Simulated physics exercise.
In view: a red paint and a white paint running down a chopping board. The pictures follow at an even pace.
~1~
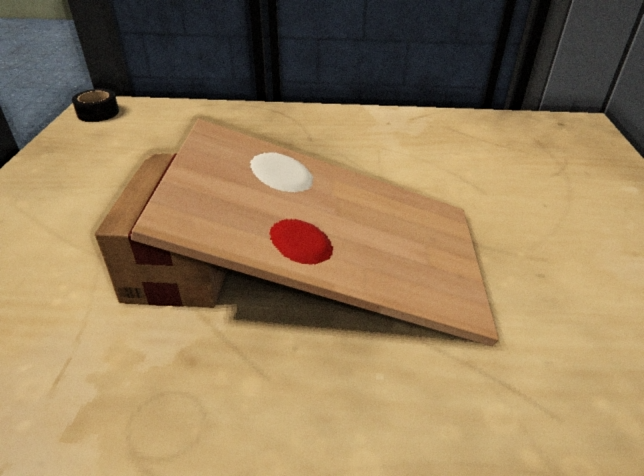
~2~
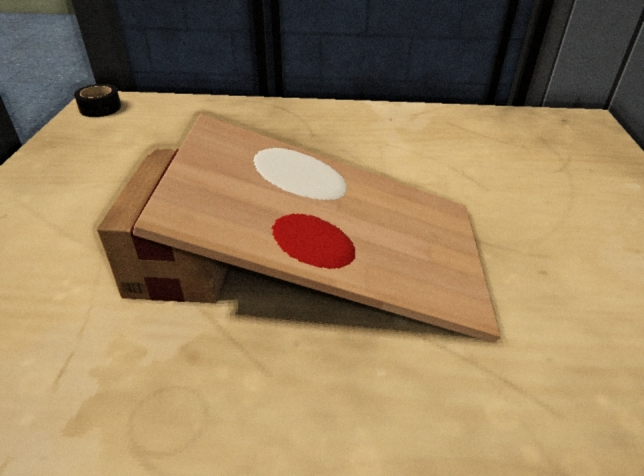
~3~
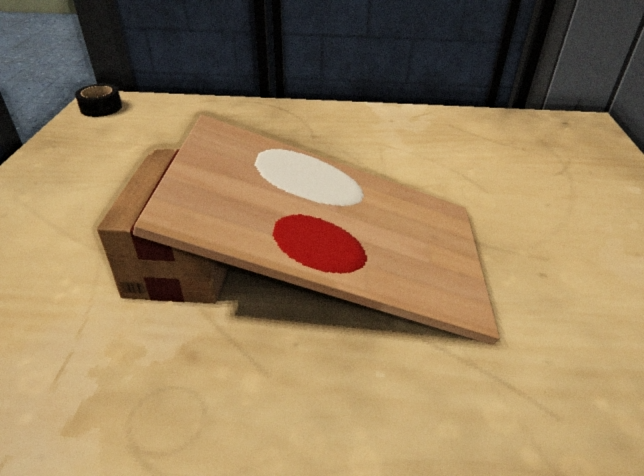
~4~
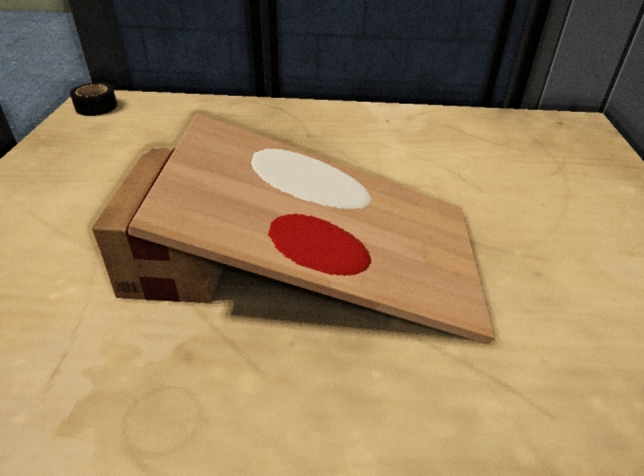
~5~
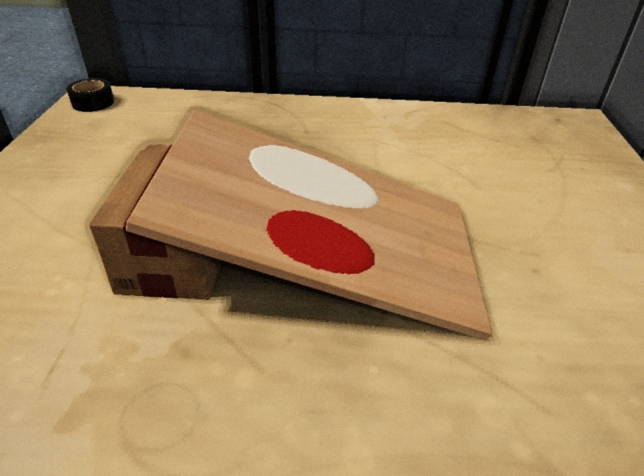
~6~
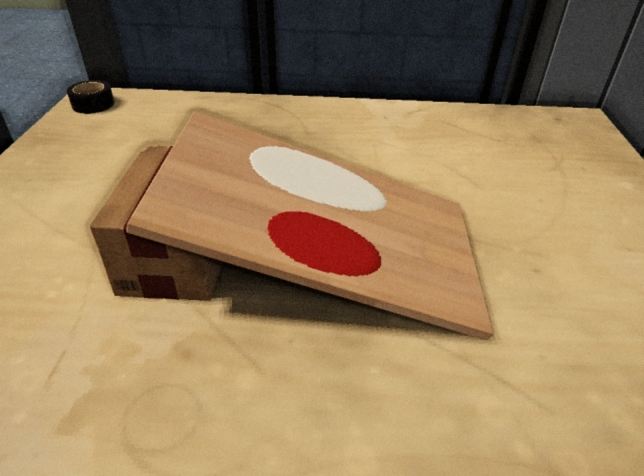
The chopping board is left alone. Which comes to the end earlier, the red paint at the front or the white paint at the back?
The back one.
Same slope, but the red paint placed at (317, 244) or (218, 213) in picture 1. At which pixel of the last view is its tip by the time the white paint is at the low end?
At about (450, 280), and at (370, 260).
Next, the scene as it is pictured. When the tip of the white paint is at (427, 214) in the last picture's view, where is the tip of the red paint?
Near (409, 268).
A moment on, the red paint is three quarters of the way down; the white paint is three quarters of the way down.
Further on, the red paint is three quarters of the way down; the white paint is close to the edge.
When it is over, the red paint is three quarters of the way down; the white paint is at the low edge.
